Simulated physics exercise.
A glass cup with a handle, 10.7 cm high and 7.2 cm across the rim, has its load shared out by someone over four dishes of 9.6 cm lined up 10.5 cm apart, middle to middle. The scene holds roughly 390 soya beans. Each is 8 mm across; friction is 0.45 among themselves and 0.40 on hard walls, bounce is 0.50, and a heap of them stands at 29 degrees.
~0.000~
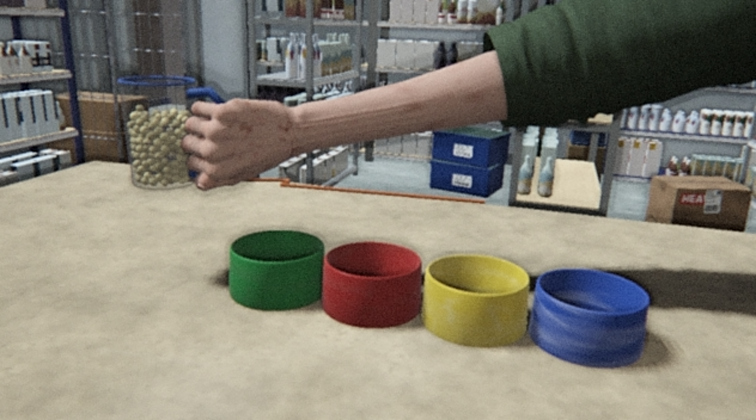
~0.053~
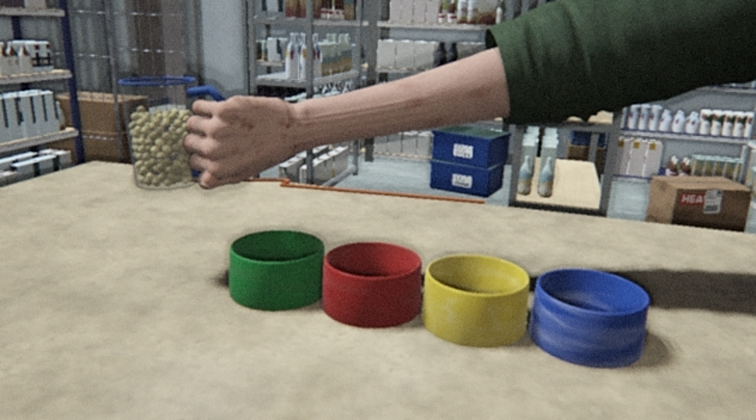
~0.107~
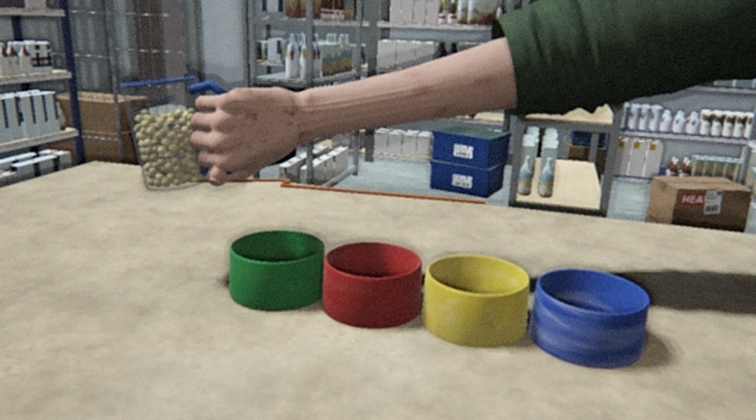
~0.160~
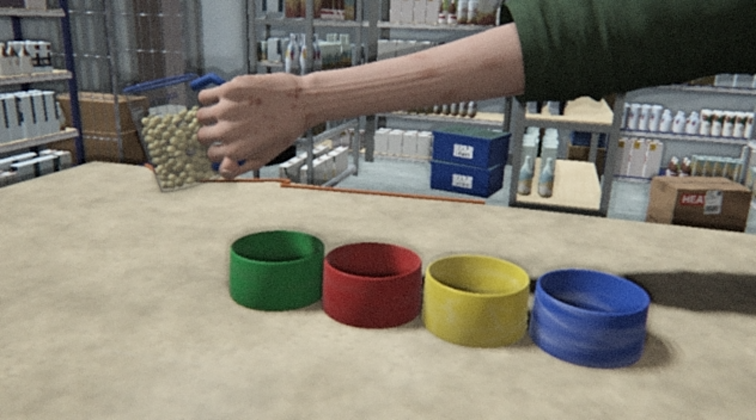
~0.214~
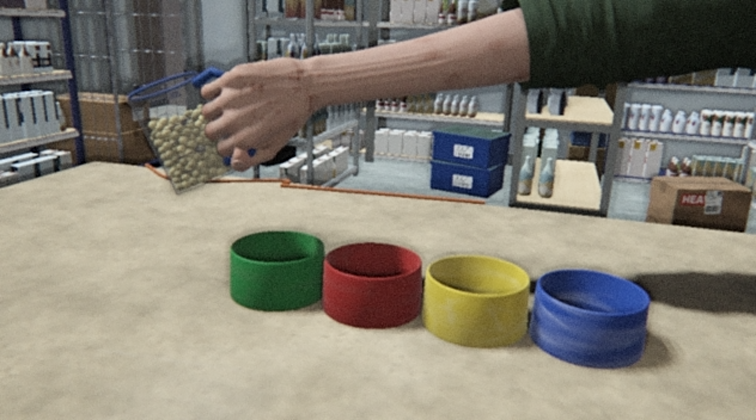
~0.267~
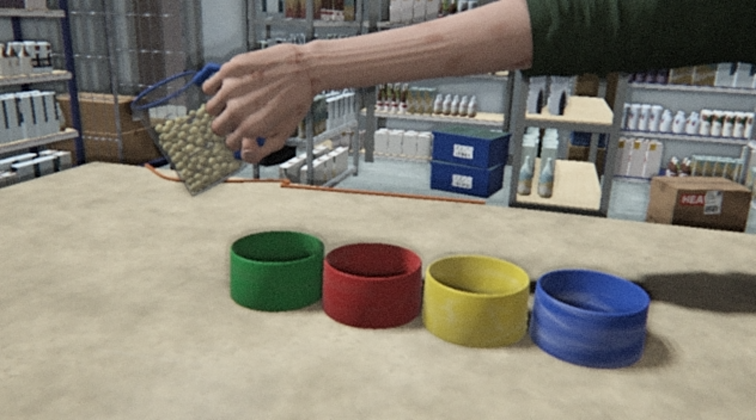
Hand lifting and tilting a clear cup of pale beans, easing it slightly right behind green, red, yellow and blue dishes.
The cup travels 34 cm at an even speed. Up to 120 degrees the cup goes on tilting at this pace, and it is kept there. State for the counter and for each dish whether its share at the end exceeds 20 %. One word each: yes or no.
Red dish: No; blue dish: No; green dish: Yes; yellow dish: No; counter: Yes.
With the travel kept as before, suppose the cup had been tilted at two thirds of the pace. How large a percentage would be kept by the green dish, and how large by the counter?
Then the green dish would get 70 and the counter 10.
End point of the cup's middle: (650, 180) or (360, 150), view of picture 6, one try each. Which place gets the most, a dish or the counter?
Top receivers, in order: Green and green.
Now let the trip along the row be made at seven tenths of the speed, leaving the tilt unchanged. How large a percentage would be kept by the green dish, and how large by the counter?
In that case green 0; counter 100.
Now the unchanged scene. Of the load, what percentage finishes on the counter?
30 %.
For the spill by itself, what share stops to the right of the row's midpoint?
I'd estimate close to 0 in a hundred.
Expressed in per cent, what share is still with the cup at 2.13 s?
It should be near 0 per cent.
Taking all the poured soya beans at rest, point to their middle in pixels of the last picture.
Centre at rest: Approx. (264, 276) px.
Then, at 1.04 s, tilt 120 degrees; cup holds 25 %, green 40 %.
After 1.55 s, tilt 120 degrees; cup holds 0 %, green 70 %.
After 2.13 s, tilt 120 degrees; cup holds 0 %, green 70 %.
By 2.4 s all is still; red 0 %, blue 0 %, green 70 %, yellow 0 %, counter 30 %.
